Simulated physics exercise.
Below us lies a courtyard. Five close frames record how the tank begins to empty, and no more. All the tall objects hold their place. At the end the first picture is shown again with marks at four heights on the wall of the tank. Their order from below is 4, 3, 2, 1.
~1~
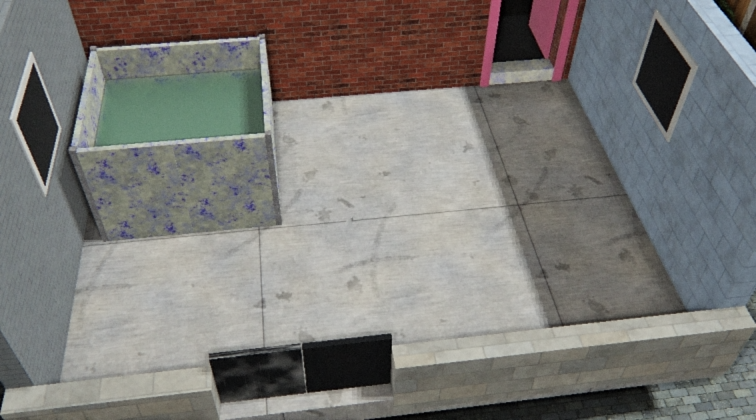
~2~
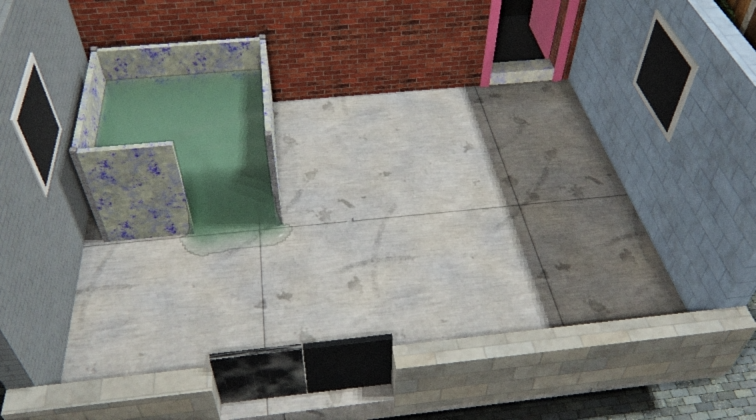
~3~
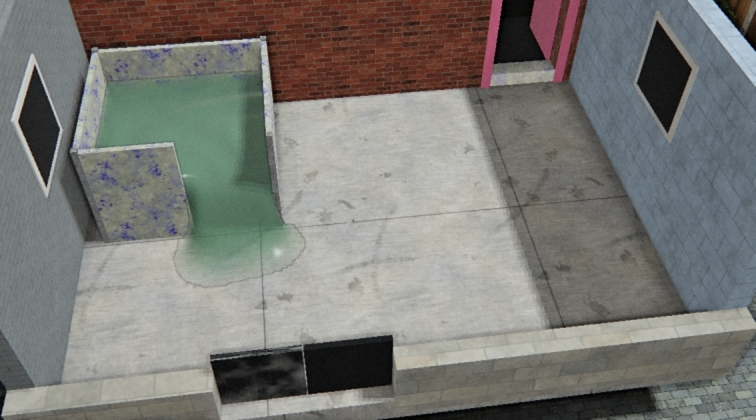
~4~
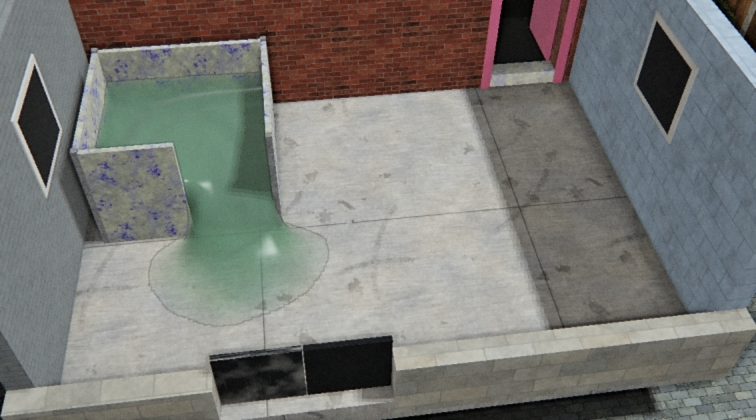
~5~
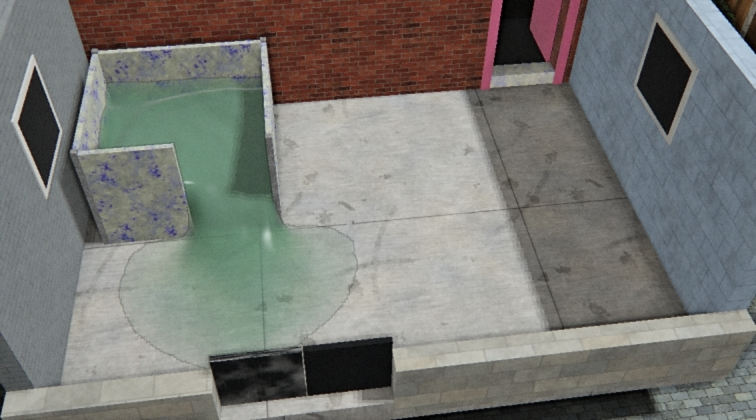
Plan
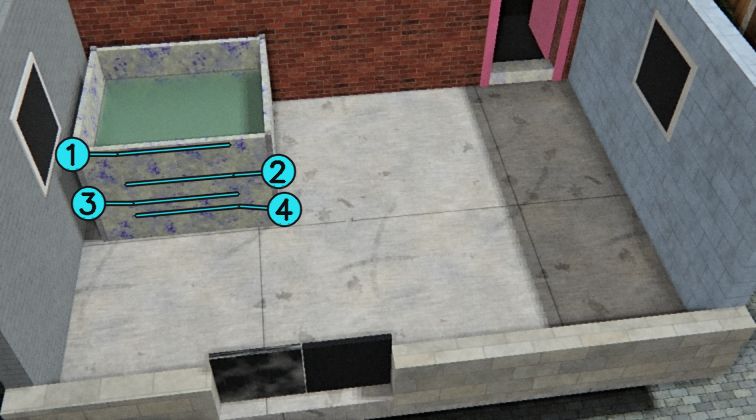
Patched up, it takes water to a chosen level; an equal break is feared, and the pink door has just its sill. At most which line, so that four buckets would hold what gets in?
I would pick mark 2.
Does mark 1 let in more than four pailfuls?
Yes, that goes wrong.
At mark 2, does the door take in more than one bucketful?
No, less.
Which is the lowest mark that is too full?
The answer is 1.
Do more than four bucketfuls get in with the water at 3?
No, not at all.
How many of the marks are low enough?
Three.
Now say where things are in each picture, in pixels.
Water in the tank at rest, its middle at (182, 118); foot of the pink doorway at (520, 82); shut gate at (302, 353), in the first picture.
Front seen at (190, 245), 1 % of the ground wet, in the second picture.
Front seen at (200, 279), 3 % of the ground wet, in the third picture.
Front seen at (217, 319), 7 % of the ground wet, in the fourth picture.
Front seen at (339, 293), 14 % of the ground wet, in the fifth picture.
On the marked copy, 1 at (173, 149); 2 at (180, 179); 3 at (185, 198); 4 at (188, 210); from the bottom up 4, 3, 2, 1.
Choosing 1, some 15 bucketfuls get in.
Choosing 2, a splash gets over, under a bucket.
Choosing 3, nothing gets over.
Choosing 4, nothing gets over.
